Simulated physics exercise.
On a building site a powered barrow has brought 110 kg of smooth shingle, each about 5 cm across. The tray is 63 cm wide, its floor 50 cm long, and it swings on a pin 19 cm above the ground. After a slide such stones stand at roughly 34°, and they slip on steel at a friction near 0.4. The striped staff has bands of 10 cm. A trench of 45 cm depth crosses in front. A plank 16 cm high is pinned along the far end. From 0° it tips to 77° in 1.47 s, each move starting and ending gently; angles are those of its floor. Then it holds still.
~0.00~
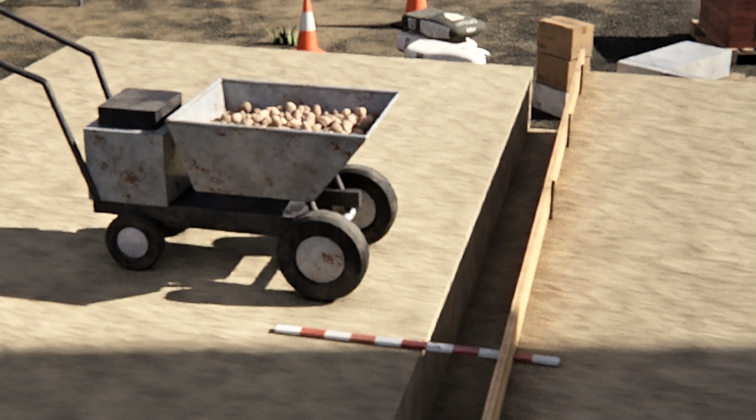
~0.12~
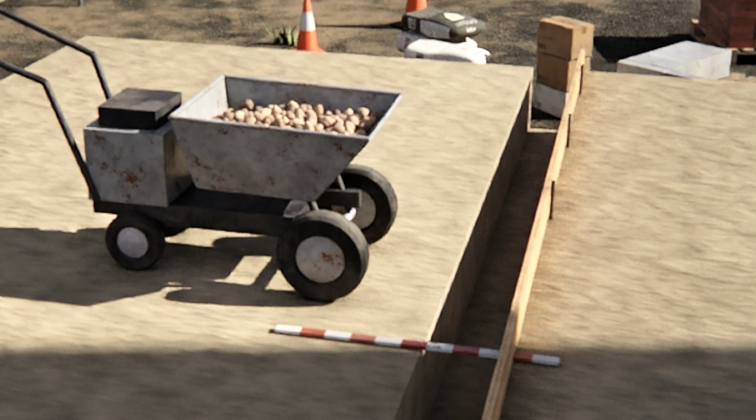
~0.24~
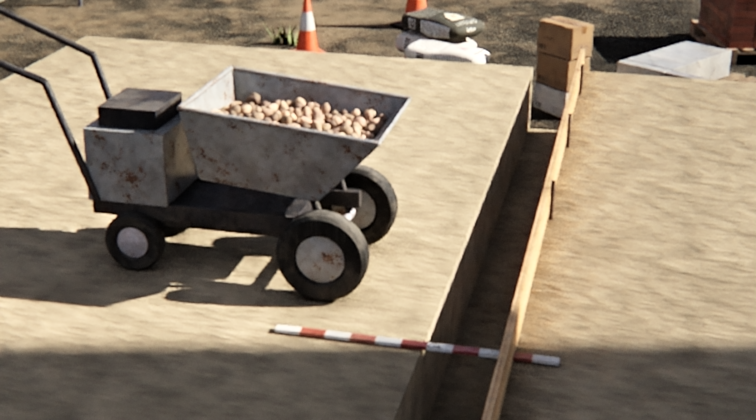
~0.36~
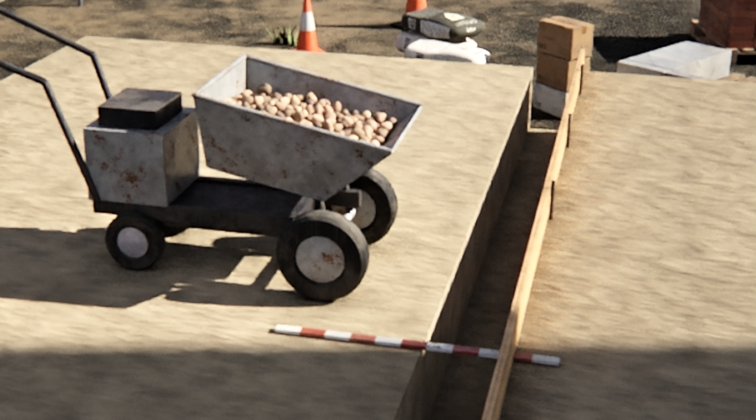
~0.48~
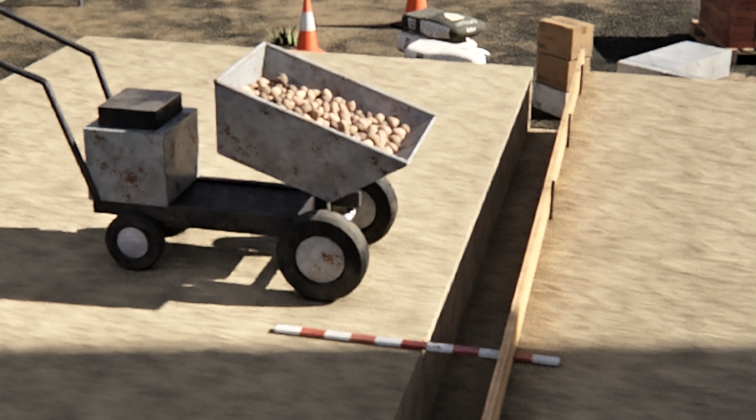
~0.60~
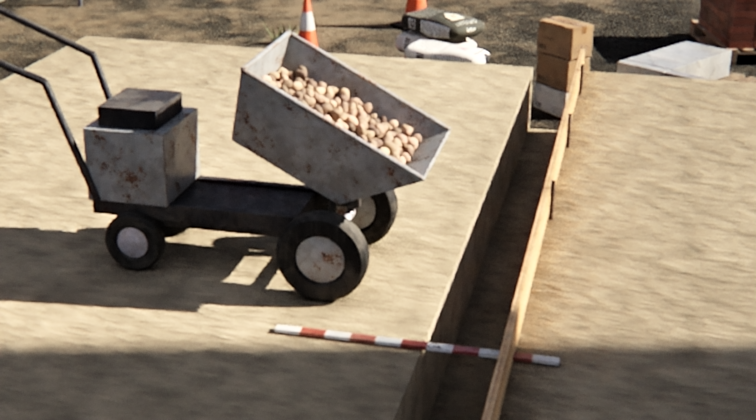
The grey metal tray of a small wheeled barrow, loaded with smooth pale stones, sits level at first on sandy ground beside a trench. Its left end then lifts away from the chassis, slowly and then more quickly, until the tray slants steeply down to the right, stones still inside.
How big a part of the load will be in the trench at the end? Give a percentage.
Roughly 97 per cent ends in the trench.
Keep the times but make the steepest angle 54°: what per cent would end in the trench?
Then about 50 per cent.
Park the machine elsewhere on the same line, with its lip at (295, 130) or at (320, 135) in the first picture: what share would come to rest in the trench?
About 70 and 100 per cent.
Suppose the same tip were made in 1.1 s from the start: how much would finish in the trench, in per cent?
It would be near 95 per cent.
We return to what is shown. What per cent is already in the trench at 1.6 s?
About 60 per cent by then.
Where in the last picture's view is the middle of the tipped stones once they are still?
Their middle is at about (486, 360).
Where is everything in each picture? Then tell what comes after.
In the first frame, lip at (366, 138), floor tilted 0°, highest stones at (325, 122).
In the second frame, the tray is at 1°, its lip at (370, 140); the top of the load is at (309, 121); the stones move at 0.2 m/s on average.
In the third frame, lip at (379, 144), floor tilted 5°, highest stones at (257, 108); the stones move at 0.4 m/s on average.
In the fourth frame, the tray is at 12°, its lip at (392, 152); the top of the load is at (255, 99); the stones move at 0.5 m/s on average.
In the fifth frame, lip at (408, 164), floor tilted 19°, highest stones at (266, 88); the stones move at 0.6 m/s on average.
In the sixth frame, lip at (423, 179), floor tilted 28°, highest stones at (285, 76); the stones move at 0.6 m/s on average.
After 1.1 s the floor is at 65°; 99 % in the tray, 1 % in the trench; the foremost stones are at (482, 236).
After 1.6 s the floor is at 77°; 37 % in the tray, 61 % in the trench, 2 % past the trench; the foremost stones are at (571, 284).
After 1.9 s the floor is at 77°; 8 % in the tray, 89 % in the trench, 3 % past the trench; the foremost stones are at (617, 296).
After 3.9 s the floor is at 77°; 0 % in the tray, 97 % in the trench, 3 % past the trench; the foremost stones are at (623, 296).
